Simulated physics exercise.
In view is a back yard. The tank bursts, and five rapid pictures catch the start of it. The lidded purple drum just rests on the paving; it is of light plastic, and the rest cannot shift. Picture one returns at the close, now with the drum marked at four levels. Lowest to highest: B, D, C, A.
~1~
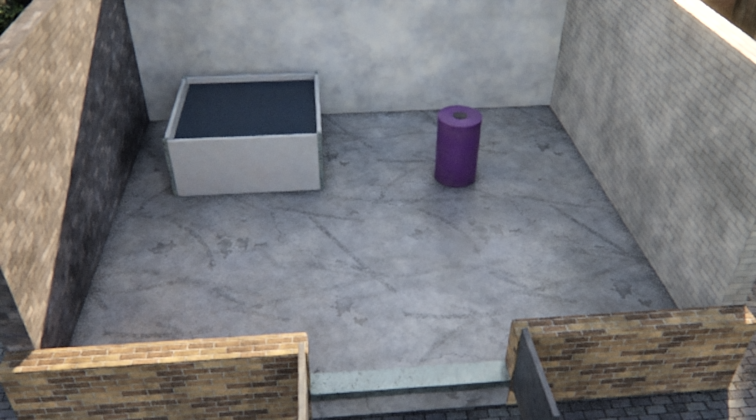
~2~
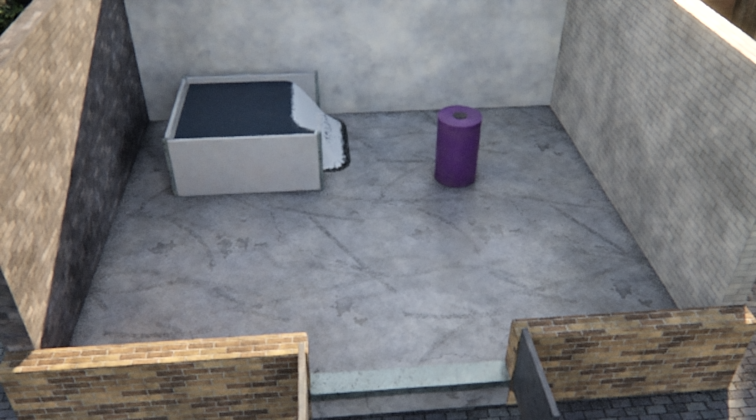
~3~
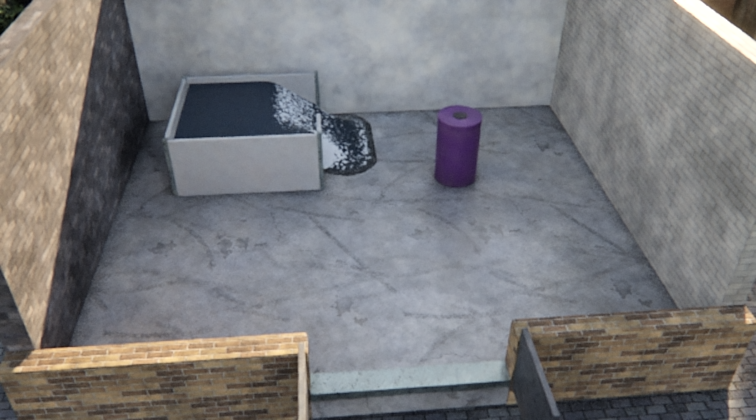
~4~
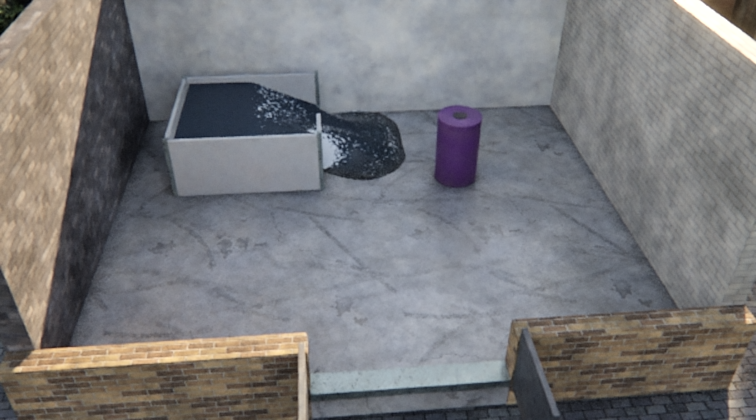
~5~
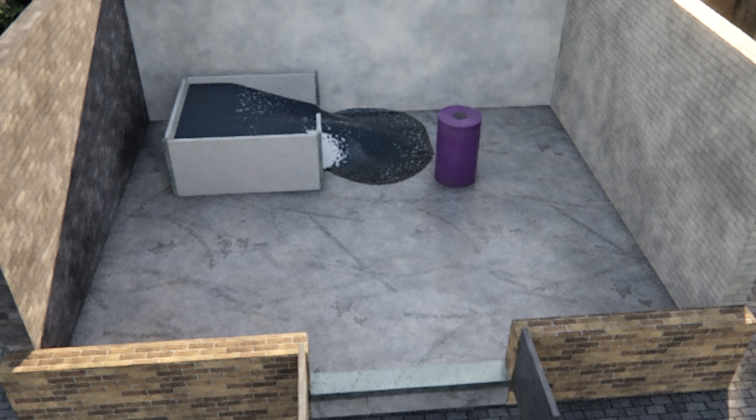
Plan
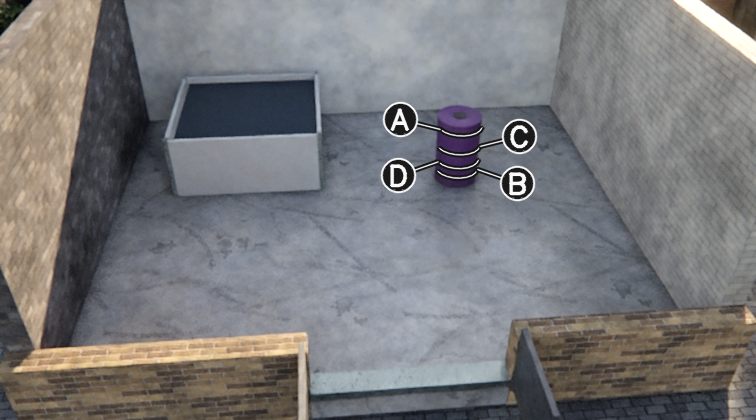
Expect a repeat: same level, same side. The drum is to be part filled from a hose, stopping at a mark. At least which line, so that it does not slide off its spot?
Choose D.
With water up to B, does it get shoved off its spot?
Yes, that goes wrong.
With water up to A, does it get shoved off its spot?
No.
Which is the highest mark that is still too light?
It is B.
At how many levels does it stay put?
Three of the four.
On the marked copy, A at (464, 135); B at (460, 178); C at (462, 154); D at (461, 168); from the bottom up B, D, C, A.
If A is chosen, it does not move.
If B is chosen, it is pushed about its own width away.
If C is chosen, it does not move.
If D is chosen, it does not move.
